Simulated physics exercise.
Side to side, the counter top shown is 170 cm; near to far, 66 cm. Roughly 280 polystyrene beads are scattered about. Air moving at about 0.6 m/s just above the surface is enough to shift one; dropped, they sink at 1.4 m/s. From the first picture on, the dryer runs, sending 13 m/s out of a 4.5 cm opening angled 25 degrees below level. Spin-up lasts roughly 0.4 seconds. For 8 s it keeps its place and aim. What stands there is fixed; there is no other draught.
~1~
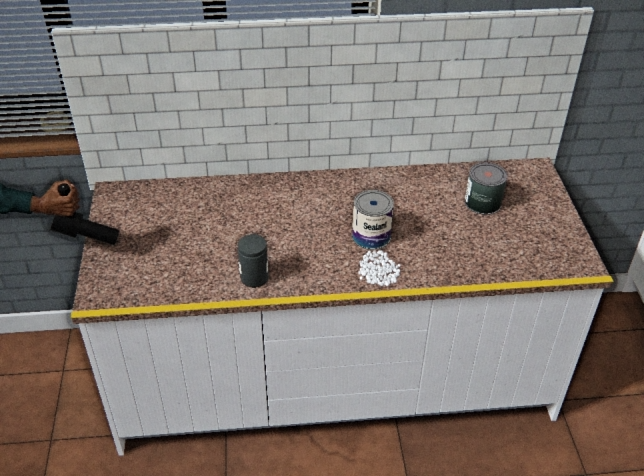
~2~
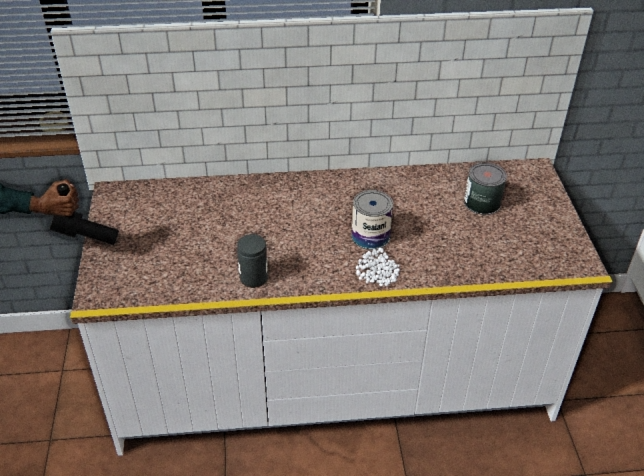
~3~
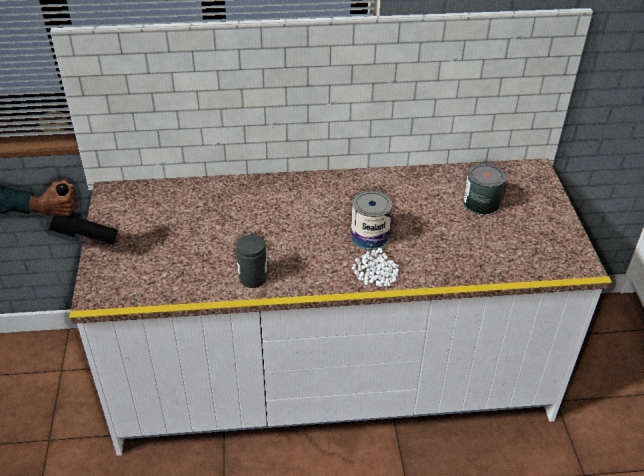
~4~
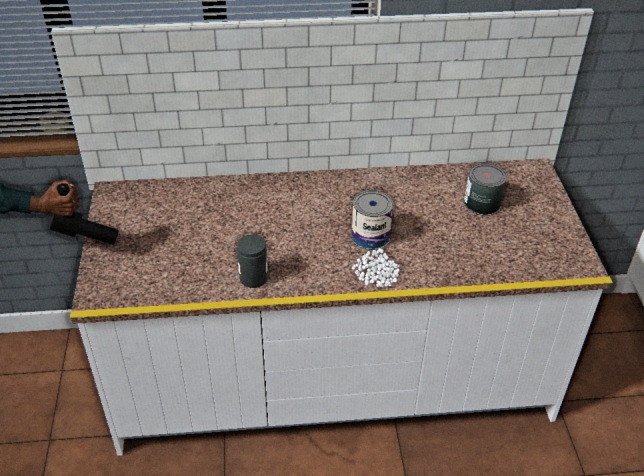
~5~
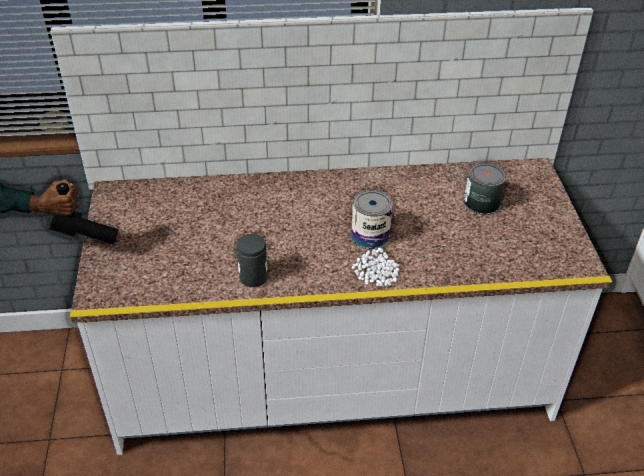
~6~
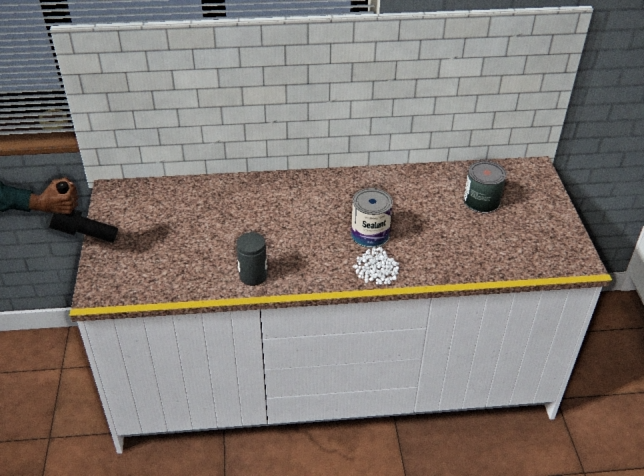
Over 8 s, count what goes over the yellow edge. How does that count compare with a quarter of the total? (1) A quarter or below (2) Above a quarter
Above a quarter.
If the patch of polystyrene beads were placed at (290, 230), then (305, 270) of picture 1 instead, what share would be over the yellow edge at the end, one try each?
About 0 and 60 in a hundred, in that order.
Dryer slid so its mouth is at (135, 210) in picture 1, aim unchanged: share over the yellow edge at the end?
I'd put it at around 90 per cent.
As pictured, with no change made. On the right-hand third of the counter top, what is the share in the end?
Share at the end: Close to 0 %.
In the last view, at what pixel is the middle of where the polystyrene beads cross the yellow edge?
Somewhere about (451, 291).
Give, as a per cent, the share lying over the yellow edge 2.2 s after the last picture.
Close to 80 %.
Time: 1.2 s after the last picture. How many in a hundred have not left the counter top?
Estimate: Around 5 percent.
Then, 1.2 s after the last picture the count stands so, 72 % are over the yellow edge.
Then, 2.2 s after the last picture the count stands so, 76 % are over the yellow edge.
Then, 4.0 s after the last picture the count stands so, 76 % are over the yellow edge.
Then, 7.6 s after the last picture, at the end, 76 % are over the yellow edge.
